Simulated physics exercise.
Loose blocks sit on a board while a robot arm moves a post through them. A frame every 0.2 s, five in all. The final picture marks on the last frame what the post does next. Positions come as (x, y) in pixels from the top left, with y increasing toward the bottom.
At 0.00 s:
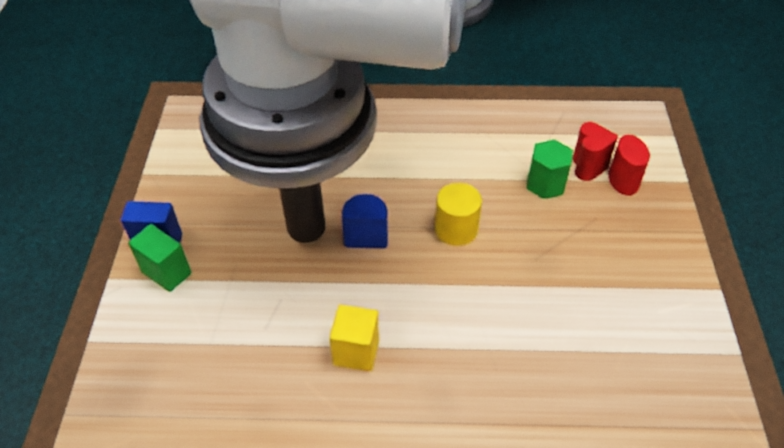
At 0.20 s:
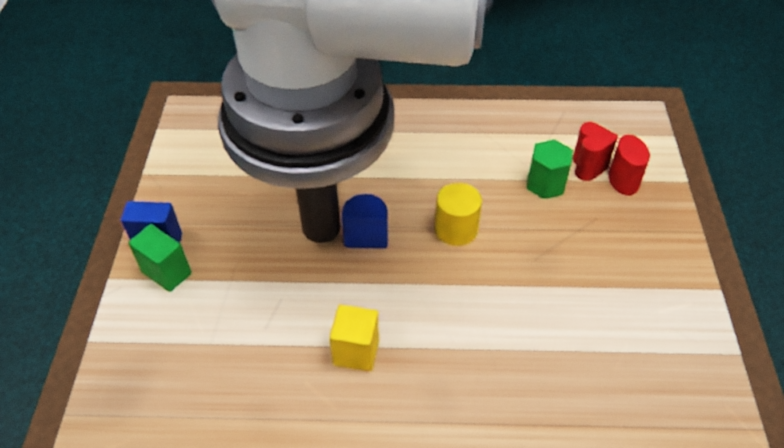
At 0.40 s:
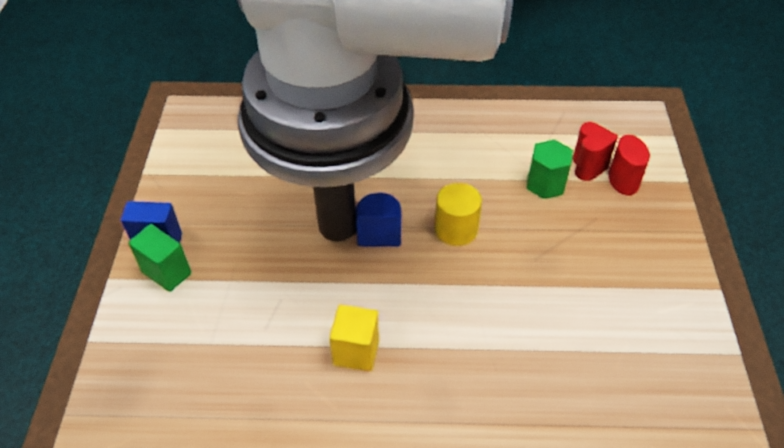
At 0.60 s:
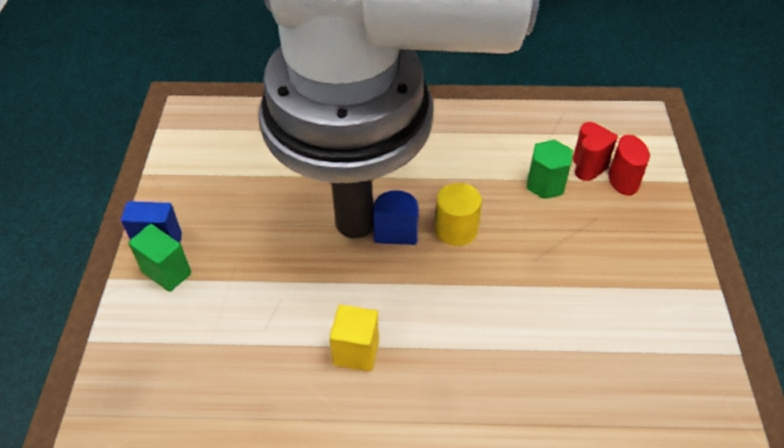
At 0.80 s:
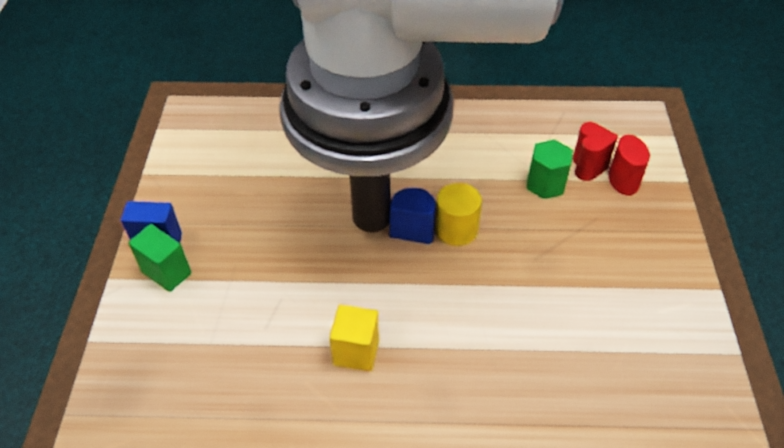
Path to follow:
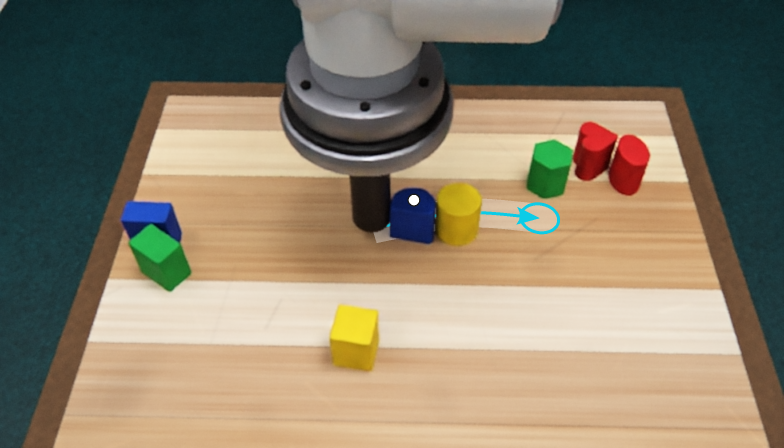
Robot arm moving a dark post rightward across a wooden board, pushing a blue half-round block up against a yellow cylinder.
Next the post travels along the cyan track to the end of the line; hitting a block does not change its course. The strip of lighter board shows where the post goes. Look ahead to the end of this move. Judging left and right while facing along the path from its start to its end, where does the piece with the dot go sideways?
The right.
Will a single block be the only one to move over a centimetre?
In short: No.
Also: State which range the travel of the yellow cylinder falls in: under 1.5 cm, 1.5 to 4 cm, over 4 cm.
Answer: More than 4 cm.
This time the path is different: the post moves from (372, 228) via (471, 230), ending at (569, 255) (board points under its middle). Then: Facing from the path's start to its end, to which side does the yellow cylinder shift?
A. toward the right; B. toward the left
Answer: B.
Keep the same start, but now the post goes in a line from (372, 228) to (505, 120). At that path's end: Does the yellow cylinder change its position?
My answer is yes.
Path on the board, from (372, 228) over (427, 217) and (483, 213) to (540, 218); the dot is on the blue half-round block.
What follows on the original path. One third of the way, post (428, 208); blue half-round block (471, 201), turned 40° clockwise; yellow cylinder (513, 201).
Two thirds of the way, post (485, 204); blue half-round block (498, 210); yellow cylinder (542, 212).
At the end, post (542, 209); blue half-round block (501, 212), turned 165° clockwise; yellow cylinder (556, 220); green hexagon in place.
